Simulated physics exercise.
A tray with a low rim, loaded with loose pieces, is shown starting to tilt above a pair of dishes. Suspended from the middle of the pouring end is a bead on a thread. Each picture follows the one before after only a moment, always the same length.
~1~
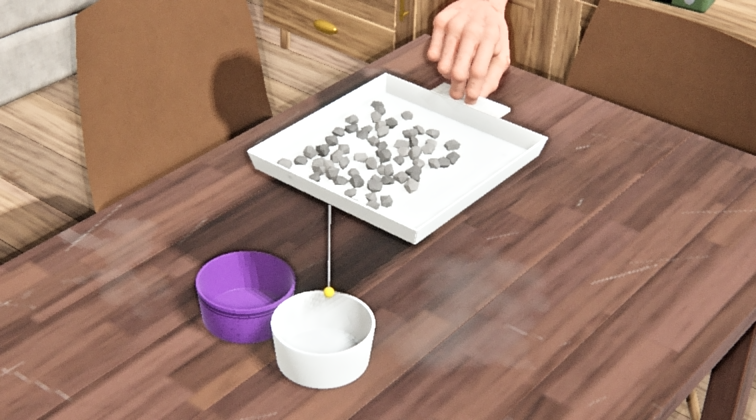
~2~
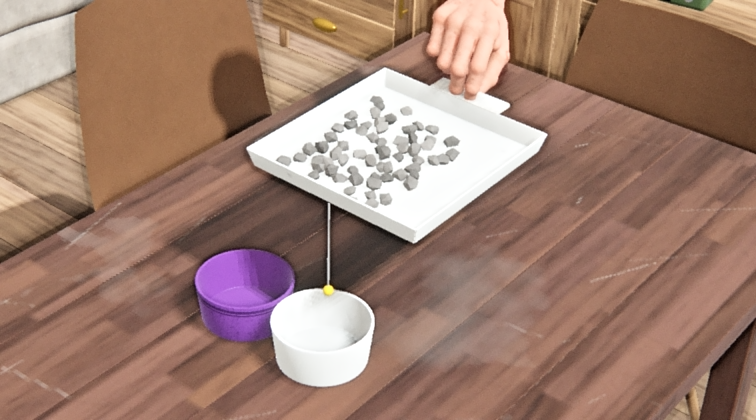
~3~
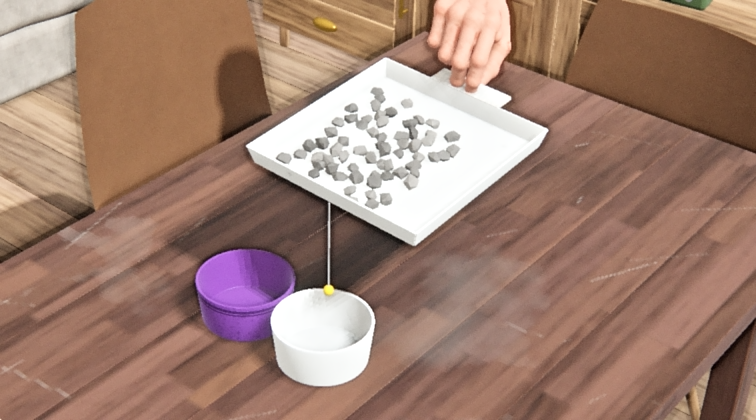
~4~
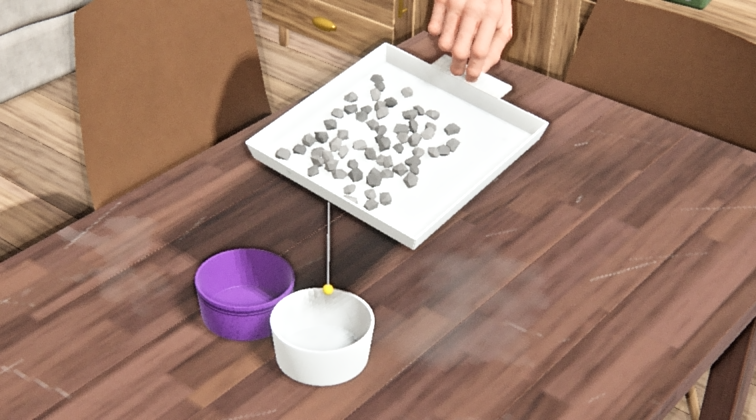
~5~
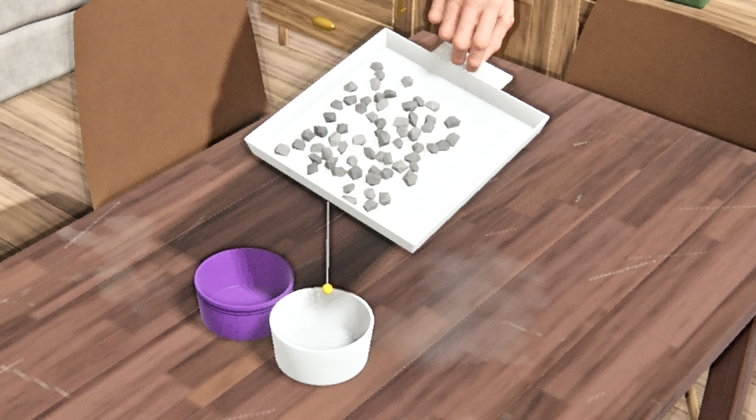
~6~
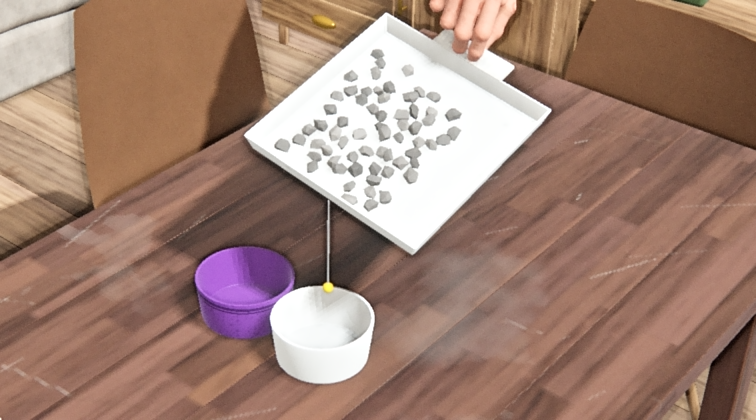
A white tray of loose grey gravel, its handle gripped by a hand, gradually tilts above a purple dish and a white dish, its far side rising while the pieces barely shift and a yellow bead hangs below on a thread.
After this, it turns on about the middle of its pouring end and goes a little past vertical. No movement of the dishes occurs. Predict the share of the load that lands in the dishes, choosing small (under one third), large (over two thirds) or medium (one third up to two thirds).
Small.
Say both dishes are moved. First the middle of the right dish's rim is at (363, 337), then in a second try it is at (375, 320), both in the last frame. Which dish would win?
First try: The right-hand one. Second try: The right-hand one.
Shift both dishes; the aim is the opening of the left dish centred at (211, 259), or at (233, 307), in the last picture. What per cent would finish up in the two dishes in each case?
0 and 0 in a hundred.
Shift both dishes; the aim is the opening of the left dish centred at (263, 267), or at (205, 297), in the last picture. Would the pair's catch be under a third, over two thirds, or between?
Spot one, less than a third; spot two, under a third.
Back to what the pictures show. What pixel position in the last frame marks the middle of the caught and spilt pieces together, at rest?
I'd place the middle at about (403, 378).
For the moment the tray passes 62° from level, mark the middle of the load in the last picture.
The load is centred around (390, 216).
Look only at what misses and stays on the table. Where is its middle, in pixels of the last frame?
Close to pixel (408, 377) in the last view.
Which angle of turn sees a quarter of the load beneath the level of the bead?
Around 80°, give or take.
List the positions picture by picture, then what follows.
In the first frame, corners of the pouring end (256, 151) and (416, 226), level; middle of the load (384, 157), bits of gravel; left dish (212, 318); right dish (290, 362); bead on its thread (329, 293).
In the second frame, corners of the pouring end (255, 148) and (415, 225), level; middle of the load (383, 154).
In the third frame, corners of the pouring end (255, 146) and (415, 228), tipped barely, lowest at the right corner; middle of the load (384, 151).
In the fourth frame, corners of the pouring end (254, 142) and (414, 233), tipped a little, lowest at the right corner; middle of the load (383, 145).
In the fifth frame, corners of the pouring end (253, 138) and (413, 238), tipped a little, lowest at the right corner; middle of the load (383, 140).
In the sixth frame, corners of the pouring end (253, 135) and (414, 242), tipped clearly, lowest at the right corner; middle of the load (383, 134), just a few on the move; left dish (212, 313); right dish (289, 357).
Just after the last frame, tray tipped steeply; almost all on the tray; about a tenth in the air.
A moment on, tray tipped past a quarter turn; roughly a third on the tray; just a few in the right dish; roughly half outside both; roughly a quarter in the air.
Further on, tray tipped past a quarter turn; about a tenth in the right dish; almost all outside both.
When it is over, tray tipped past a quarter turn; about a tenth in the right dish; not one in the left dish; almost all outside both.
